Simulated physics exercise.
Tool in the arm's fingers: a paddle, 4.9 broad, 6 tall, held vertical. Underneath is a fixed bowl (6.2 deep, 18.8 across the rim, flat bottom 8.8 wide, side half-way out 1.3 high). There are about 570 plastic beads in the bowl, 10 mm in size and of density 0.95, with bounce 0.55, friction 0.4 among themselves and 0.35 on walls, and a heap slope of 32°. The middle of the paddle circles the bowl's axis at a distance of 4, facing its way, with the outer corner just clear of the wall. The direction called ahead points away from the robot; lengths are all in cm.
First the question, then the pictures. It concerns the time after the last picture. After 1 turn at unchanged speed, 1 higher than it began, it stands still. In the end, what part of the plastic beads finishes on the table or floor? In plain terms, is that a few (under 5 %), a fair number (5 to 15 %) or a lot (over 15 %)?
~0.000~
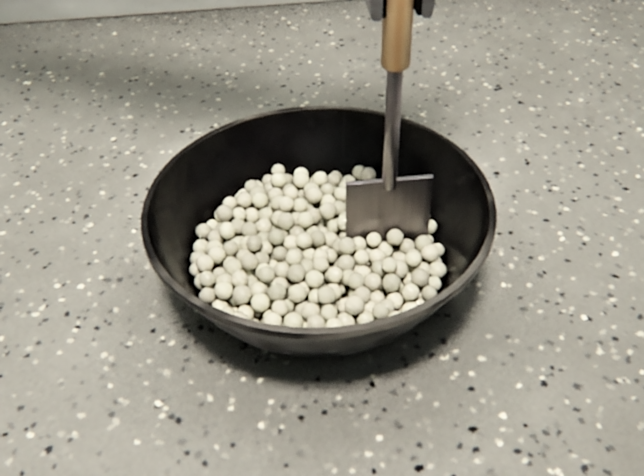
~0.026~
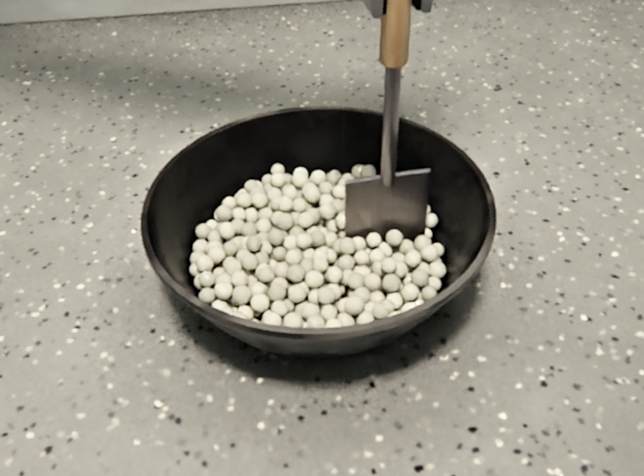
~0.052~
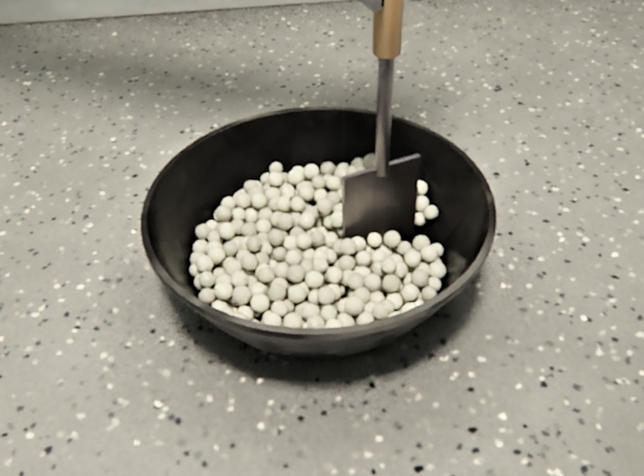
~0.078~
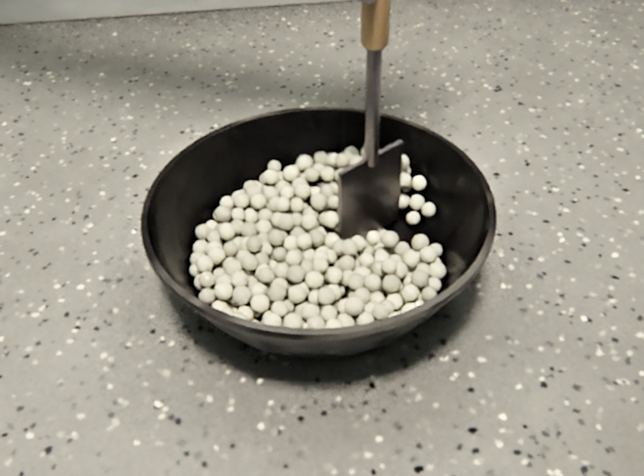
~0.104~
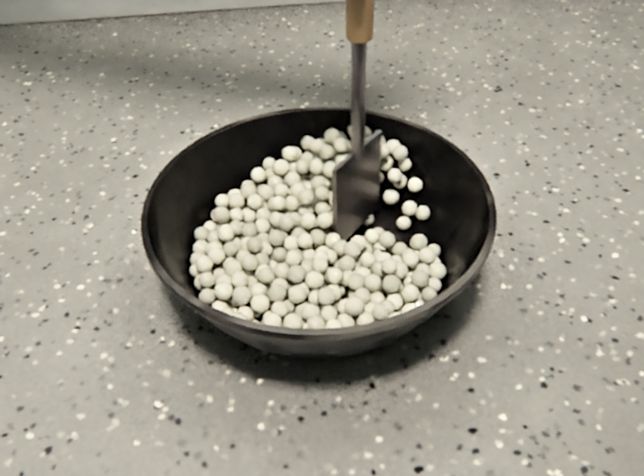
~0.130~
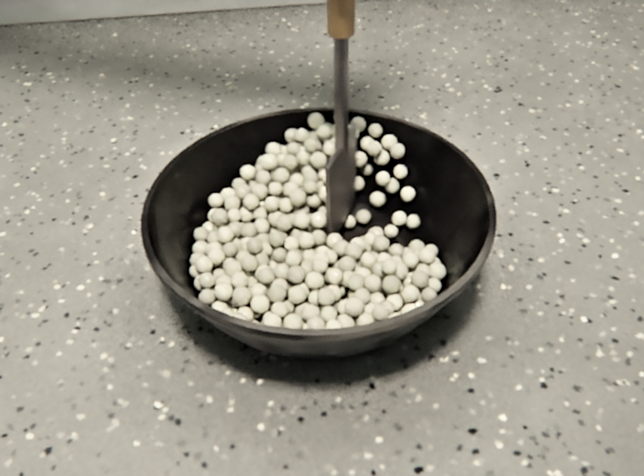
A fair number, 5 to 15 %.
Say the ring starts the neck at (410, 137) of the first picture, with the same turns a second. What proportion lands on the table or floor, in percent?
About 10 percent ends up on the table or floor.
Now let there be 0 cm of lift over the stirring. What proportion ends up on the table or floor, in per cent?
Near 10 in a hundred.
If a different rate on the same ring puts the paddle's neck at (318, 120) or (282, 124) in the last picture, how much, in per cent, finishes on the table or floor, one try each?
Close to 20 and 35 in a hundred.
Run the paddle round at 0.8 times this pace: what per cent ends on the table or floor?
Estimated share: Close to 5 per cent.
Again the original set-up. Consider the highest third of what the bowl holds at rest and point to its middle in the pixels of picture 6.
Estimated centre: (369, 204).
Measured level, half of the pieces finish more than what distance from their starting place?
7 cm.
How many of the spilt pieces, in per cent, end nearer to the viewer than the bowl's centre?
Around 80 percent of the pieces.
After 0.33 s, 177° round, highest piece 9 above the table; 564 in the bowl, 3 on the table or floor, 5 in flight or on the tool.
After 0.53 s, 291° round, highest piece 9 above the table; 534 in the bowl, 29 on the table or floor, 9 in flight or on the tool.
After 0.82 s, 0° round, highest piece 6 above the table; 526 in the bowl, 46 on the table or floor.
After 1.52 s, 0° round, highest piece 6 above the table; 526 in the bowl, 46 on the table or floor.
At rest, 526 in the bowl, 46 on the table or floor. That is 8 % on the table or floor.
